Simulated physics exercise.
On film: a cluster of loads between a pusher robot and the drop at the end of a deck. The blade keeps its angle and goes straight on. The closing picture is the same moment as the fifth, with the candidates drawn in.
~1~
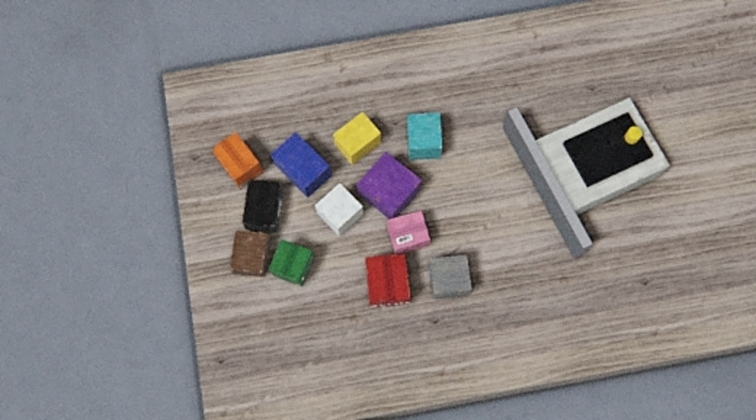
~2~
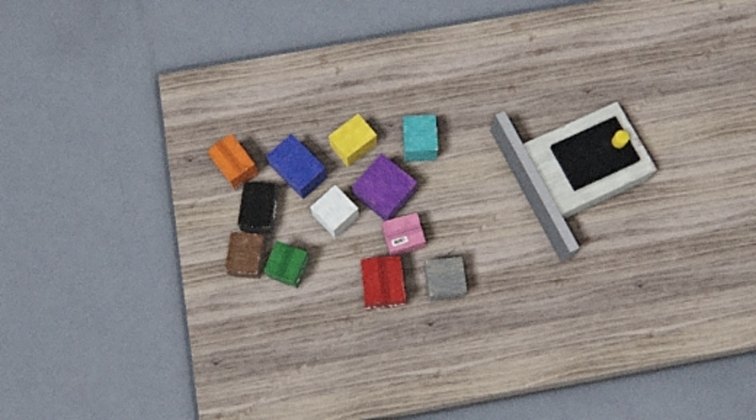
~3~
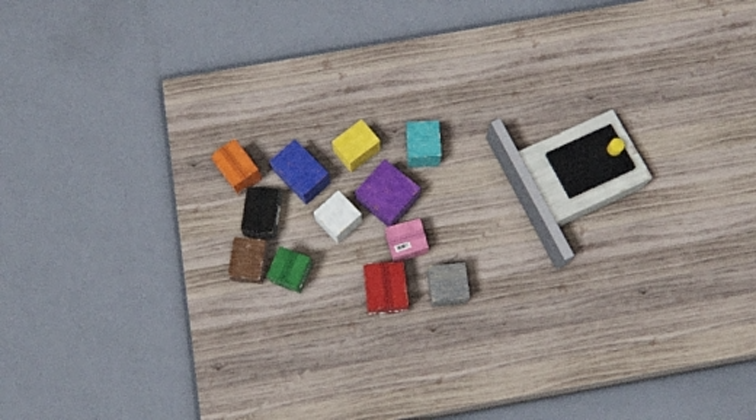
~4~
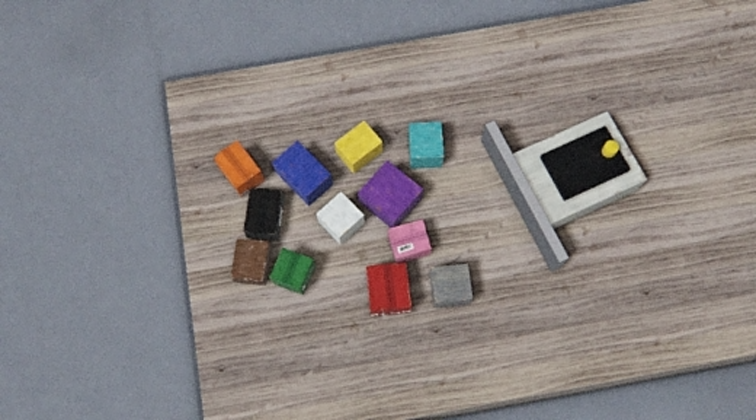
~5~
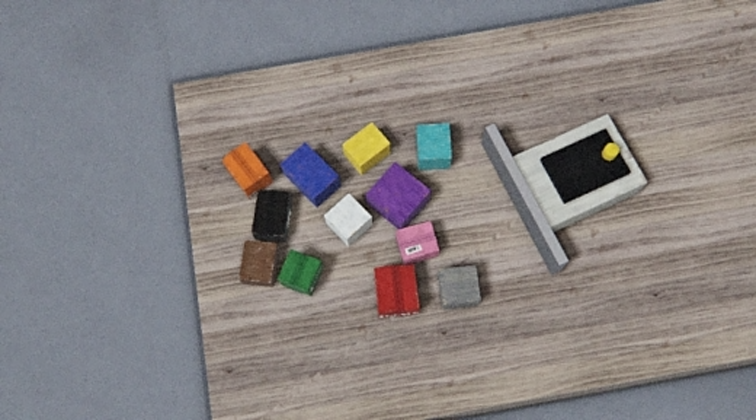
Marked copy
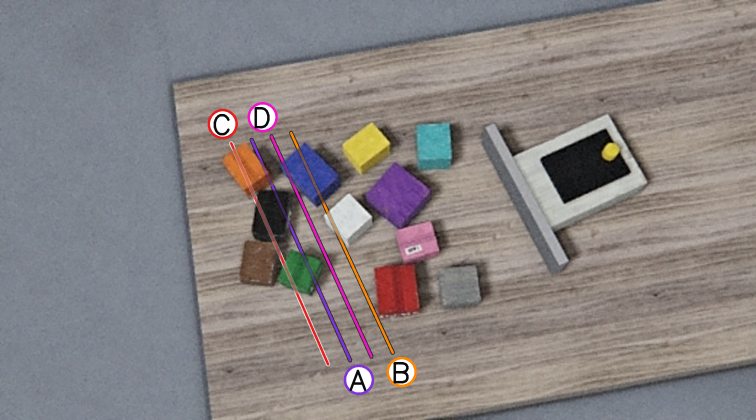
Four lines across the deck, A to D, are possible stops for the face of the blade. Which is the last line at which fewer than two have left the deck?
Stop at C.
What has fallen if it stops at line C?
The brown crate goes over.
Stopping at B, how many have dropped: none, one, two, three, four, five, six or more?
By then, none.
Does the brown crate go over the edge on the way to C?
By then, yes.
On the marked copy, A at (299, 246); B at (340, 239); C at (278, 250); D at (319, 242).
With C. Early on, robot (492, 183); yellow crate (348, 147); grey crate (448, 293).
Further on, robot (403, 199); brown crate (255, 264); black box (258, 217).
At the end, robot (333, 211); brown crate over the edge; black box (200, 227); one fallen.
As for the rest, A is within the limit but short; B is within the limit but short; D is within the limit but short.
